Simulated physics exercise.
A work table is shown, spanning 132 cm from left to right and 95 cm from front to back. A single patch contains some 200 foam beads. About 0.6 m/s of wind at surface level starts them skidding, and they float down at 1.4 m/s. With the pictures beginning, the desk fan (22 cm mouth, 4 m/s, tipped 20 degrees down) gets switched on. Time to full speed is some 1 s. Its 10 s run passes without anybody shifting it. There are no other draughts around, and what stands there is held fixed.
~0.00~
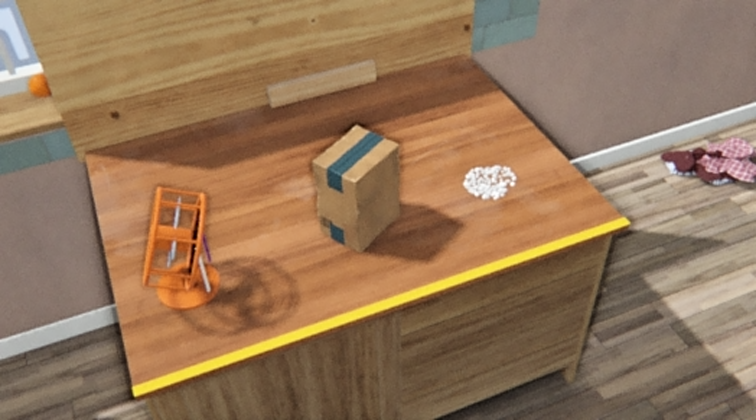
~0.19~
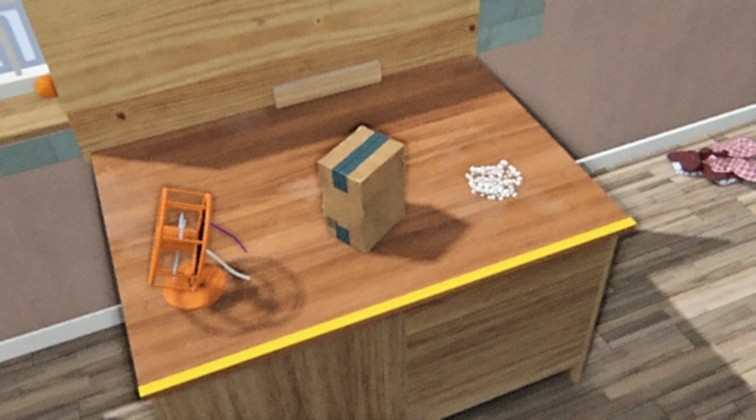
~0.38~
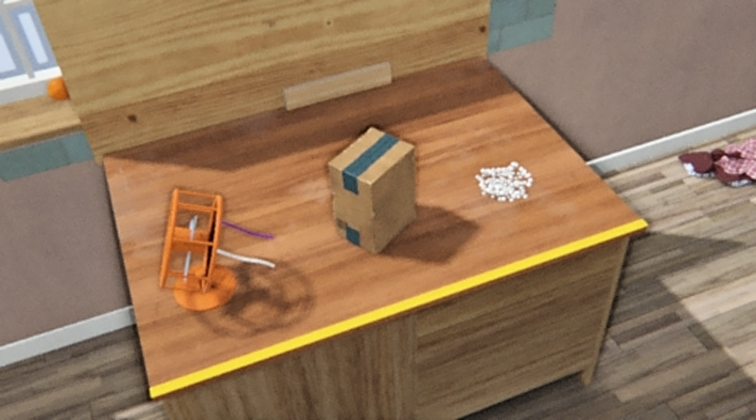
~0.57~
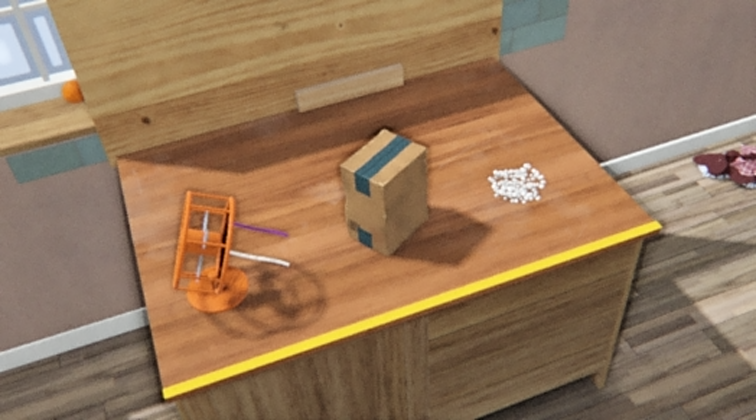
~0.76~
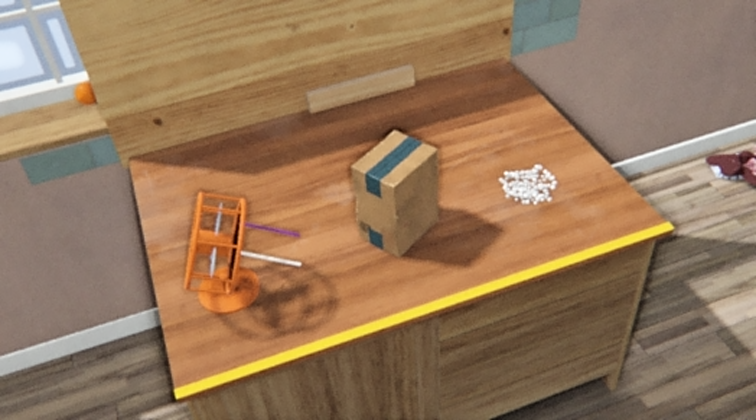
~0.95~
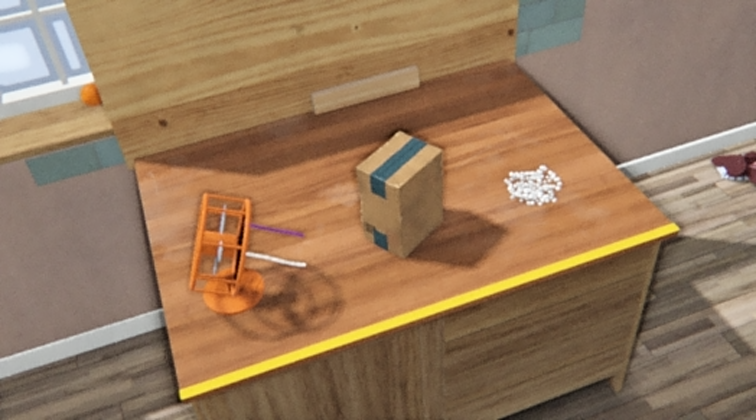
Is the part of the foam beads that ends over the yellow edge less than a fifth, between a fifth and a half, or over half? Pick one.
It is less than a fifth.
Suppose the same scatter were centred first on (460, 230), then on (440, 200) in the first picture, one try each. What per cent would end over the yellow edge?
Roughly 90 %, then 2 %.
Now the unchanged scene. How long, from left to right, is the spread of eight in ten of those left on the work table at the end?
I'd say close to 10 cm.
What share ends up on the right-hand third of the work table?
About 100 percent.
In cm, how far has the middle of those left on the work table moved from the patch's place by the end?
The middle ends up about 0 cm from the start.
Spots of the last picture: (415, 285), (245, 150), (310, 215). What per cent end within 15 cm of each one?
I would say some 0 %, 0 % and 0 % respectively.
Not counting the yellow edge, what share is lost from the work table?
That works out to near 0 per cent.
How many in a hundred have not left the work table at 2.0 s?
Close to 100 in a hundred are still there at that time.
After 2.0 s, 0 % are over the yellow edge; the middle of those still in play is near (531, 186); 98 % have settled or left.
After 3.2 s, 0 % are over the yellow edge; the middle of those still in play is near (531, 186); 98 % have settled or left.
After 5.5 s, 0 % are over the yellow edge; the middle of those still in play is near (531, 186); 98 % have settled or left.
After 10.0 s, at the end, 0 % are over the yellow edge; the middle of those still in play is near (531, 186).
